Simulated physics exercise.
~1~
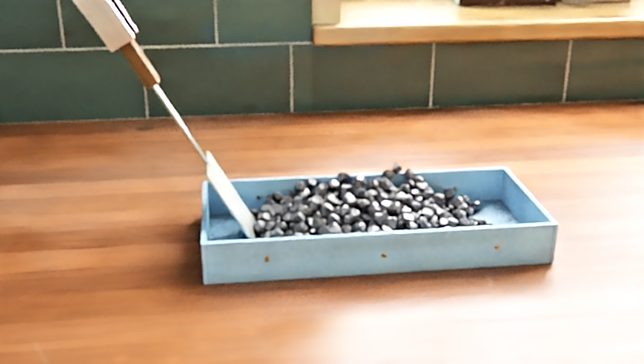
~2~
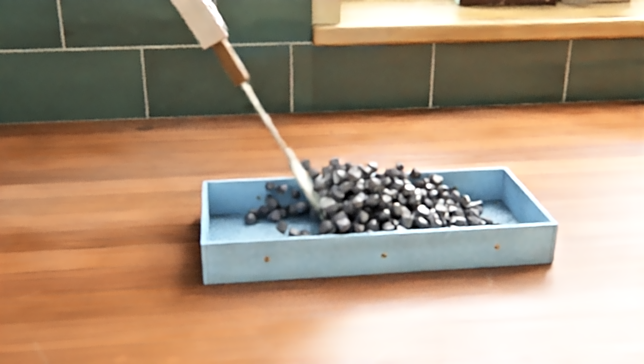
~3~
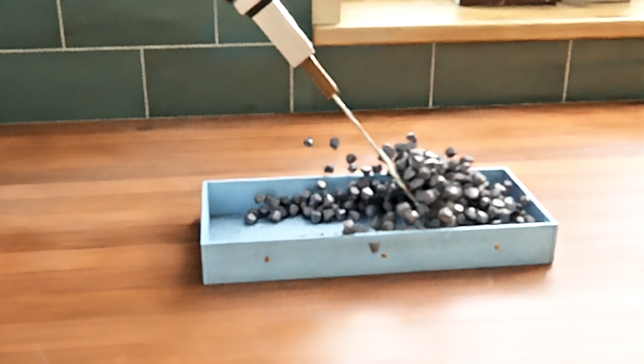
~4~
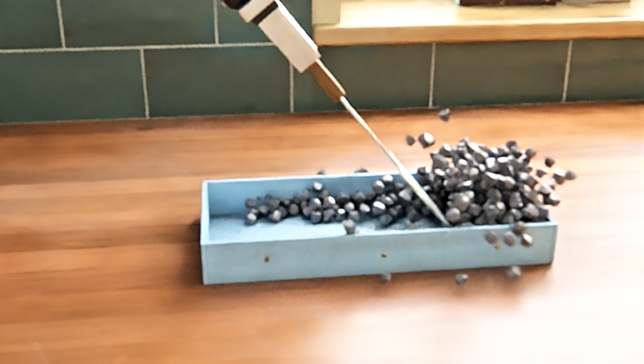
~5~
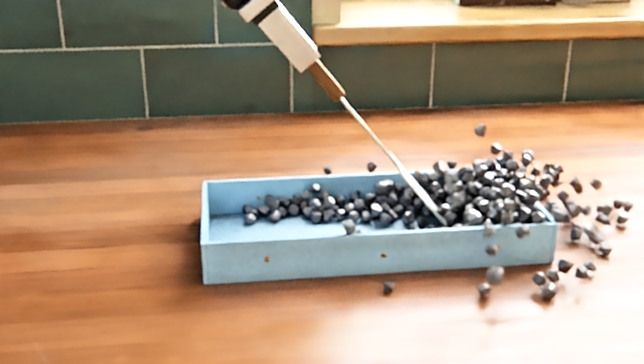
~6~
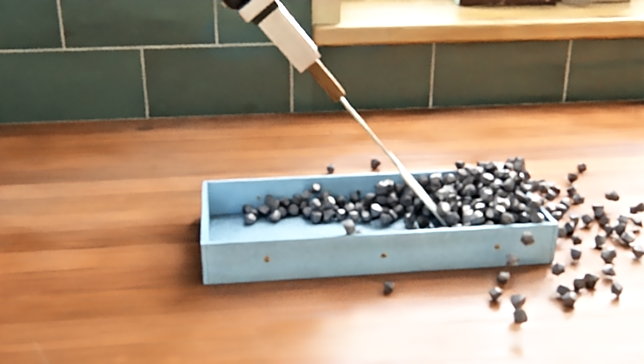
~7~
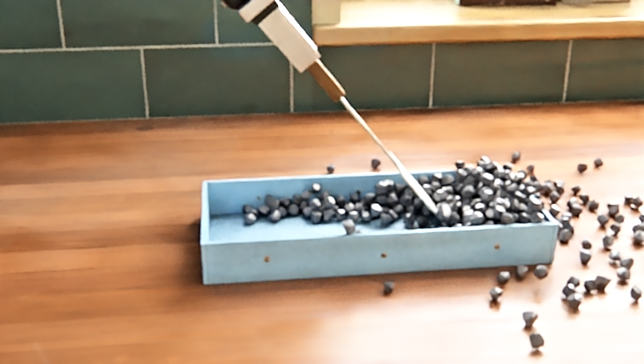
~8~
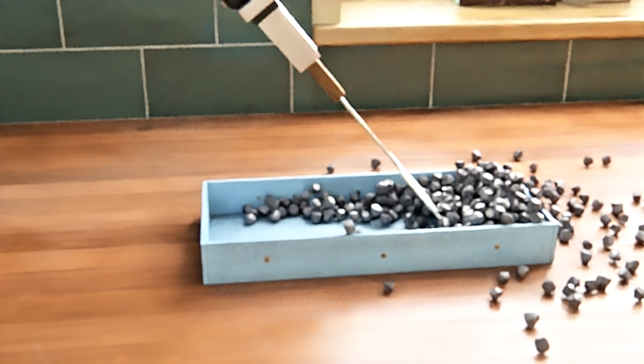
We see a paddle held by a robot arm push a heap of dark pebbles rightward through a shallow blue tray on a wooden table, then stop as many spill over the right end and front, leaving most in the tray and the rest scattered on the table.
